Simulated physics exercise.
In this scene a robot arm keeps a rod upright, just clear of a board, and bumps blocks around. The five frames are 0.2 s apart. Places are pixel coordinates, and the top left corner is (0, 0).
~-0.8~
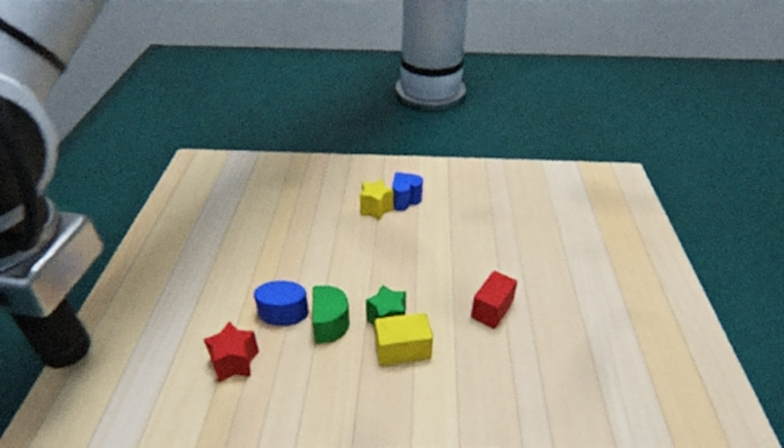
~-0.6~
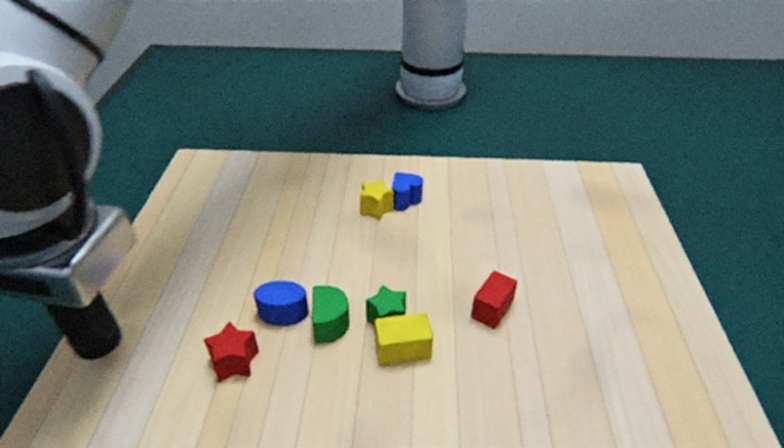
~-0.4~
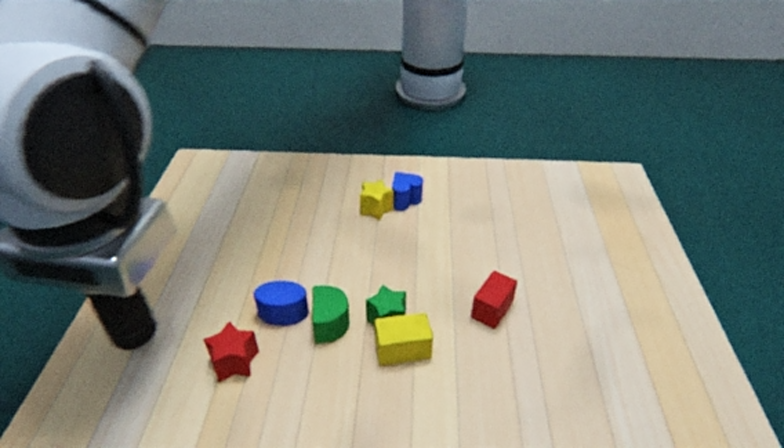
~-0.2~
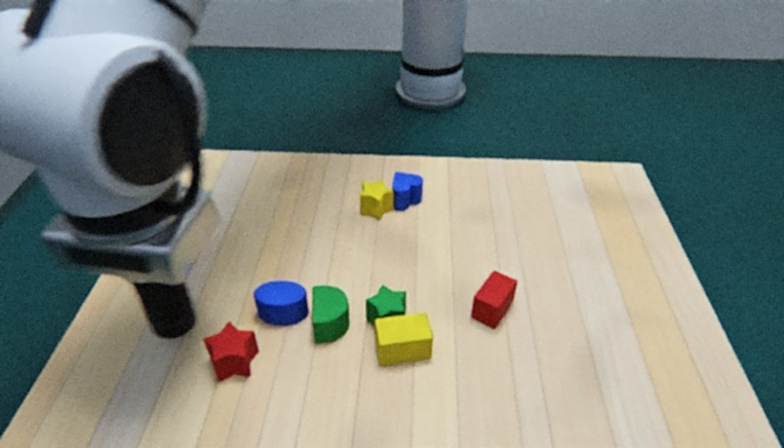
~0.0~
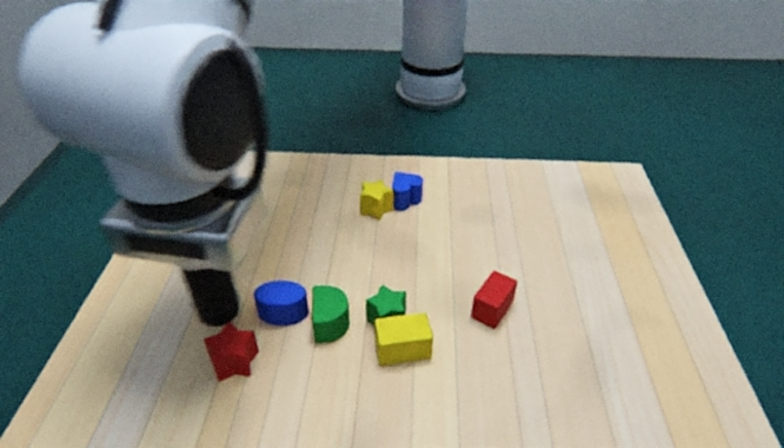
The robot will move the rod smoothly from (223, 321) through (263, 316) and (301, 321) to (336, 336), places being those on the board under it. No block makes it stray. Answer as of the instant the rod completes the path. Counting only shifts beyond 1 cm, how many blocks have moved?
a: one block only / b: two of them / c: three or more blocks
The one that fits is c, three or more blocks.
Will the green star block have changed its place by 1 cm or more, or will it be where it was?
At the end, its place is different.
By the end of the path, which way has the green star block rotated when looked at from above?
Looking down on the board, it turns clockwise.
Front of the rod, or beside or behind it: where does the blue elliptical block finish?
When the path ends, it will lie beside or behind the rod.
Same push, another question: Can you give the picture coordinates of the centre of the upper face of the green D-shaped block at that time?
The middle of its top is at (374, 301).
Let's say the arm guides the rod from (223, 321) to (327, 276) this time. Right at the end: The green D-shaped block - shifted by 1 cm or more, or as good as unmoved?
It gets displaced.
The first path, step by step. One third of the way, rod (262, 306); blue elliptical block (307, 287); green D-shaped block (340, 302), turned 35° clockwise.
Two thirds of the way, rod (300, 311); blue elliptical block (337, 278), turned 50° anticlockwise; green D-shaped block (348, 302), turned 60° clockwise; green star block (392, 300).
At the end, rod (334, 326); red star block in place; blue elliptical block (346, 278), turned 85° anticlockwise; green D-shaped block (374, 301); green star block (410, 296), turned 25° clockwise.
